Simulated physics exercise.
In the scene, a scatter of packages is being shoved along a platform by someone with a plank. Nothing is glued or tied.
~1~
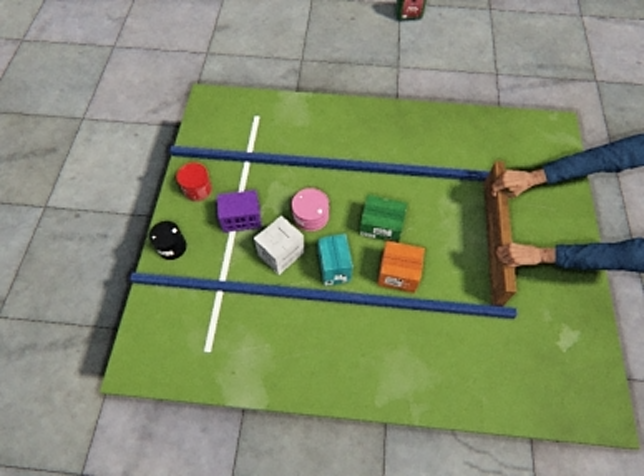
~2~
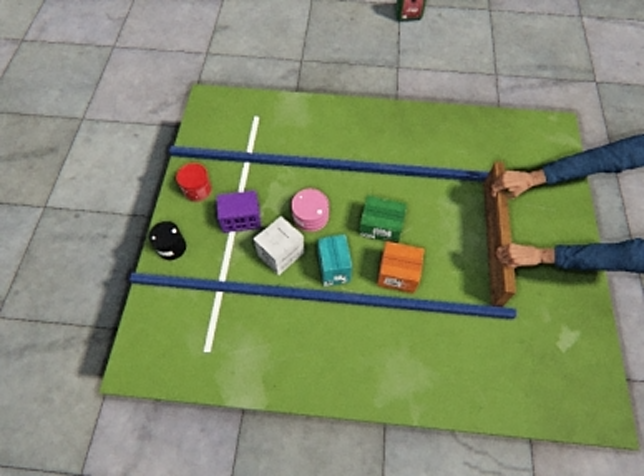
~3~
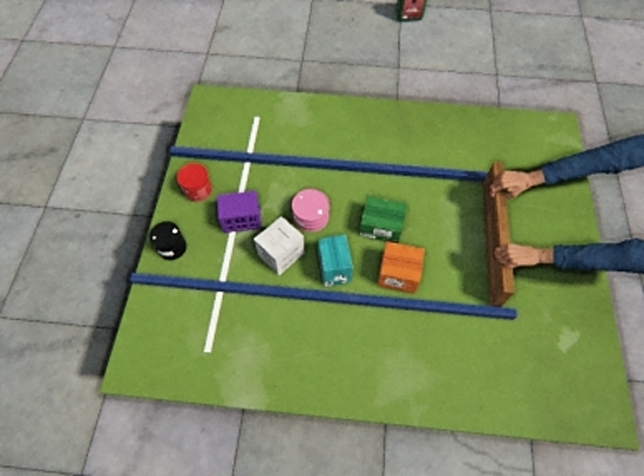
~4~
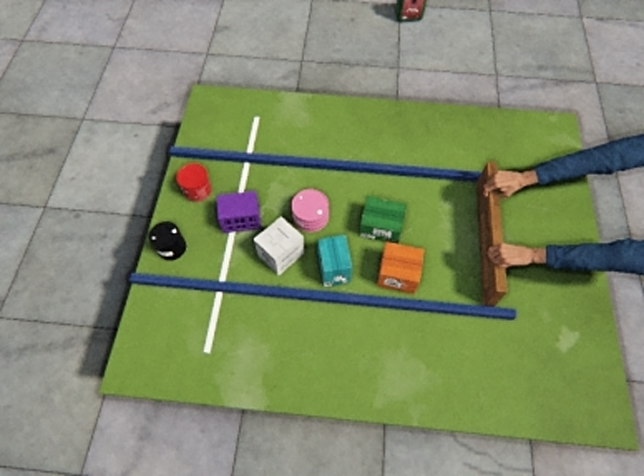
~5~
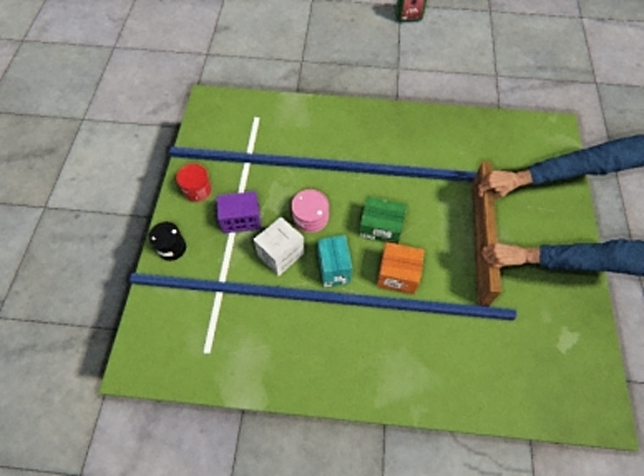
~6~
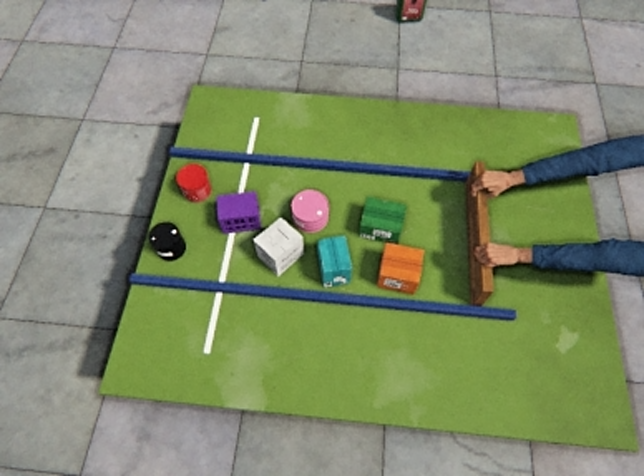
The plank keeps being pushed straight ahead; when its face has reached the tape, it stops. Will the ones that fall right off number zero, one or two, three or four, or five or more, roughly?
Lost: One or two.
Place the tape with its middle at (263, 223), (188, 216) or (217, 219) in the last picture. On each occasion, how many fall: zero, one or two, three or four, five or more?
Taking the places in the order asked: Zero, then more than four, then three to four.
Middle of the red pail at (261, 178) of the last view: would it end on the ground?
It is safe.
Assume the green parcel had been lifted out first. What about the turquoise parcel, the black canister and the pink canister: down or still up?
Well, the turquoise parcel hangs in there, the black canister leaves the top, and the pink canister hangs in there.
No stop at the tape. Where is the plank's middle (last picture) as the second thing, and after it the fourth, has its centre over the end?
I'd put it close to (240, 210) and later close to (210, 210).
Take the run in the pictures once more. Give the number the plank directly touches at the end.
The figure is 2.
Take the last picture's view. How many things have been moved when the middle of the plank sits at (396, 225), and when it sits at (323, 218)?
First 2, then 6.
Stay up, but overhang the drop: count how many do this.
Number: 2.
Soon after, none off yet; black canister at rest near (168, 242); red pail at rest near (195, 184); purple crate at rest near (239, 213).
Then, none off yet; black canister moved a little near (163, 243); red pail at rest near (195, 184); purple crate moved about its own width near (187, 214).
By the end, the number that fall off is one or two; fallen, purple crate and black canister.
